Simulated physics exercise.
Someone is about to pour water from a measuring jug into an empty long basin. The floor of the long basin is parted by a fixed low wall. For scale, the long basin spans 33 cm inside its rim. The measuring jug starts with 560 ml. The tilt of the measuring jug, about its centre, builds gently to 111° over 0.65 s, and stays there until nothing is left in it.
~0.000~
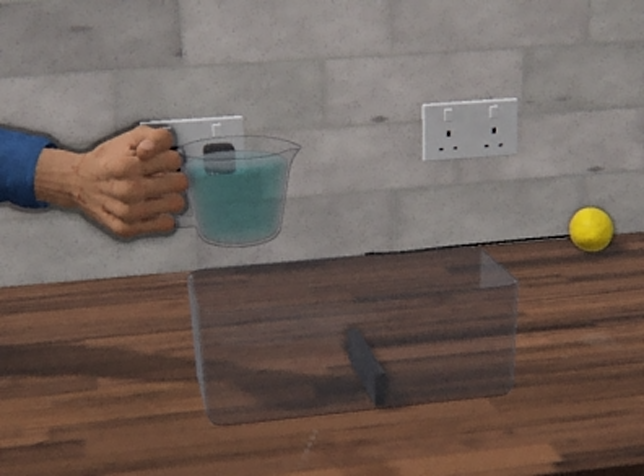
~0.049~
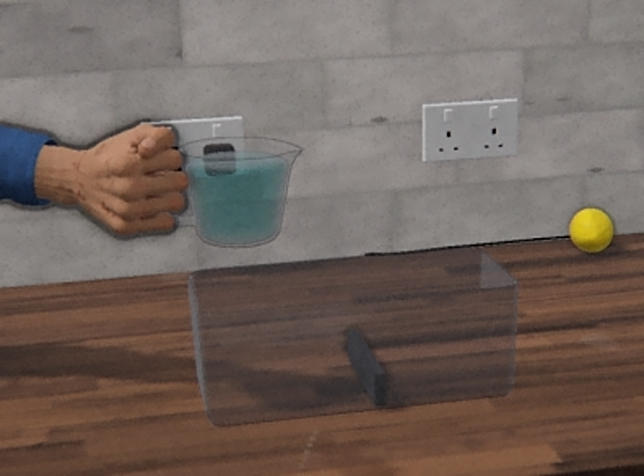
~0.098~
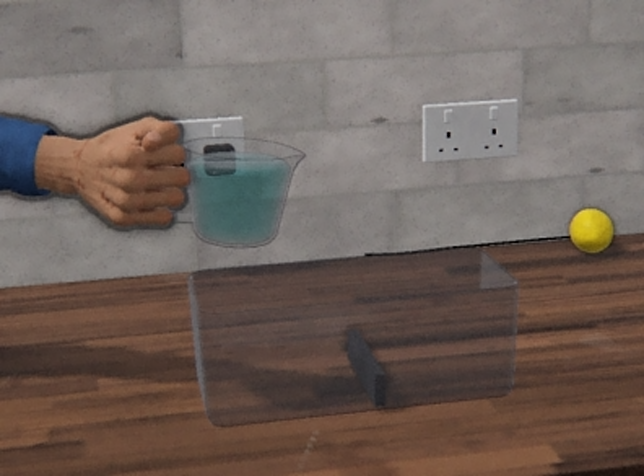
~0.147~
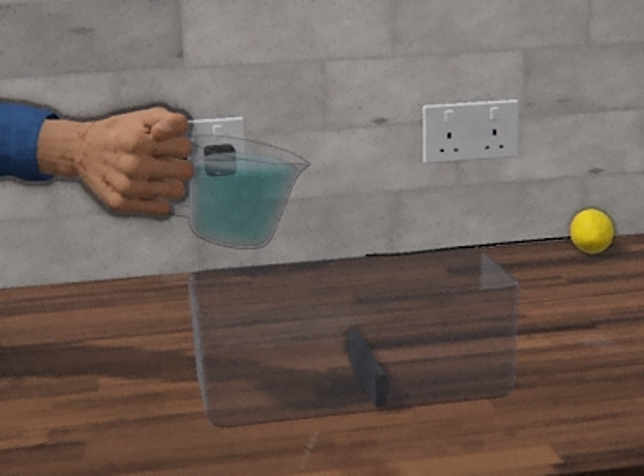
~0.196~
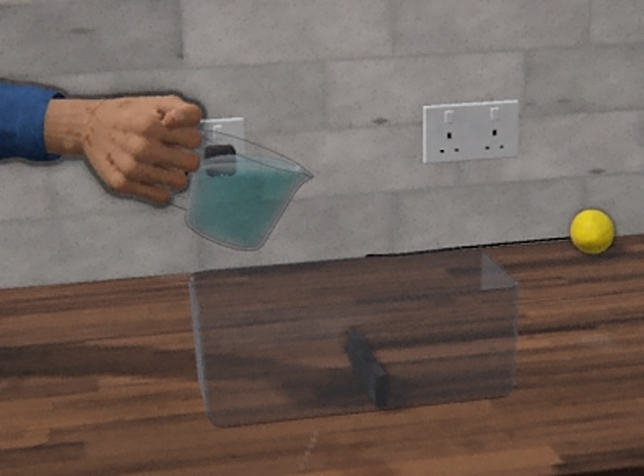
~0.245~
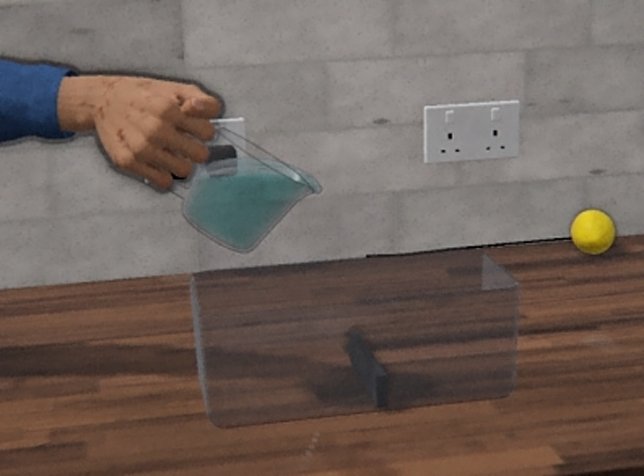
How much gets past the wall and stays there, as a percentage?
The far part has some 29 per cent.
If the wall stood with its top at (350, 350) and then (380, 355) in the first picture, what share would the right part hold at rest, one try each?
First 45, then 20 per cent.
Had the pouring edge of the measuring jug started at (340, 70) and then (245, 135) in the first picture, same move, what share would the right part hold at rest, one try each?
In turn about 80 and 10 per cent.
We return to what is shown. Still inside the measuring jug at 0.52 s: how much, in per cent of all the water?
About 32 per cent.
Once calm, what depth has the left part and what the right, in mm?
Some 16 mm on the left and 8 mm on the right.
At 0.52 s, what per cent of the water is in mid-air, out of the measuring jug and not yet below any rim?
Near 22 in a hundred.
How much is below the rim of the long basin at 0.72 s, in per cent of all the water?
Near 94 in a hundred.
By 0.52 s the tilt is 100° and 33 per cent is still to pour, 25 is left of the wall and 20 right of it.
By 0.72 s the tilt is 111° and 2 per cent is still to pour, 70 is left of the wall and 25 right of it.
By 0.92 s the tilt is 111° and 0 per cent is still to pour, 70 is left of the wall and 29 right of it.
By 1.15 s the tilt is 111° and 0 per cent is still to pour, 69 is left of the wall and 29 right of it.
At rest 69 per cent lies left of the wall, 29 right of it and 2 outside.
